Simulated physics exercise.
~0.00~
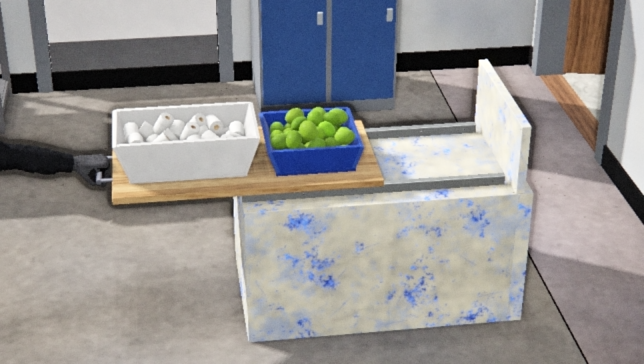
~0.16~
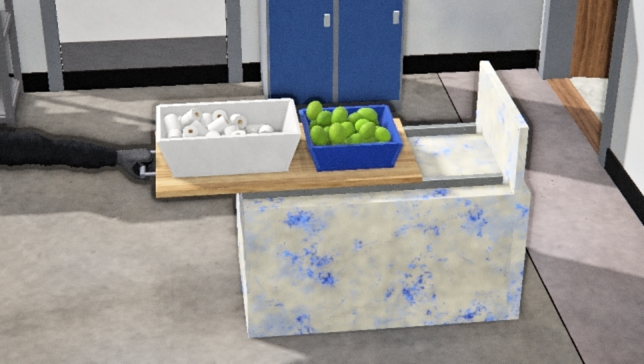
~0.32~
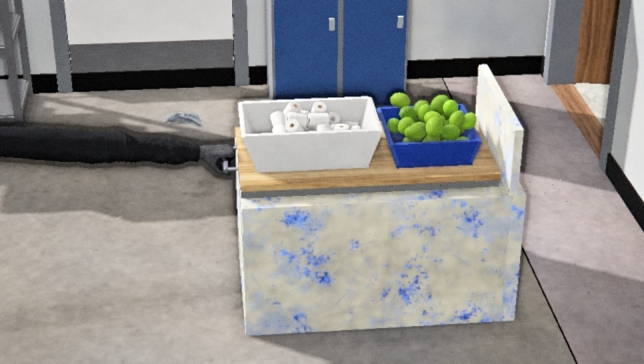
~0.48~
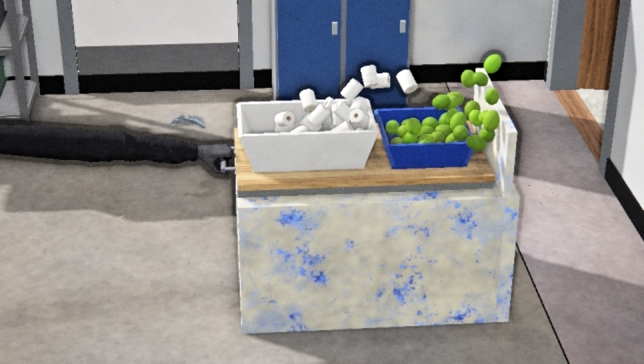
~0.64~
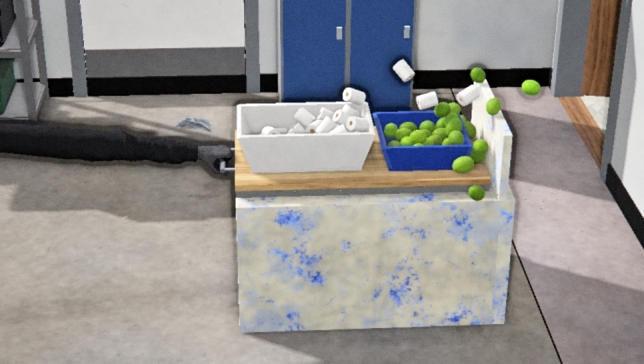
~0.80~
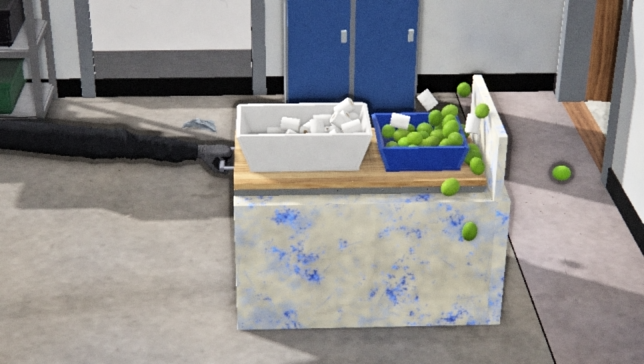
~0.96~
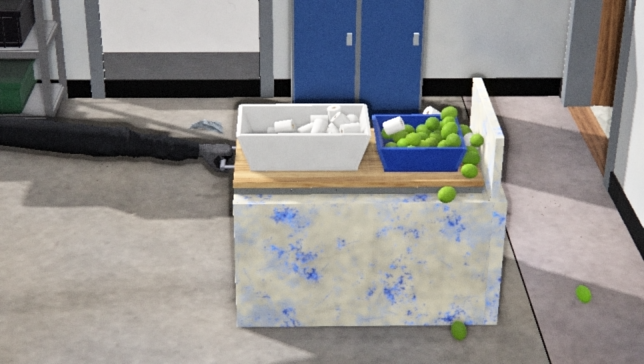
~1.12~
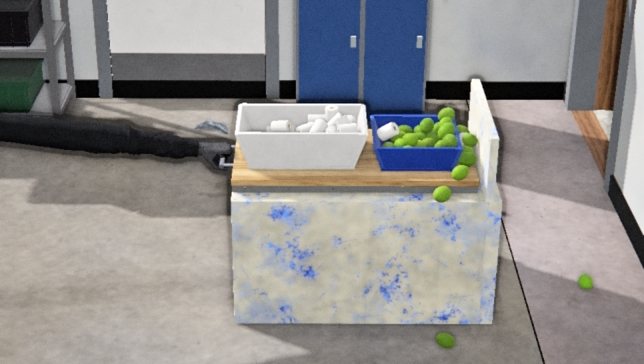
In a room with blue lockers, a black arm pushed a wooden shelf holding a white tub of paper rolls and a blue tub of limes rightward until it stopped, sending rolls and limes flying, and several limes ended up on the floor.
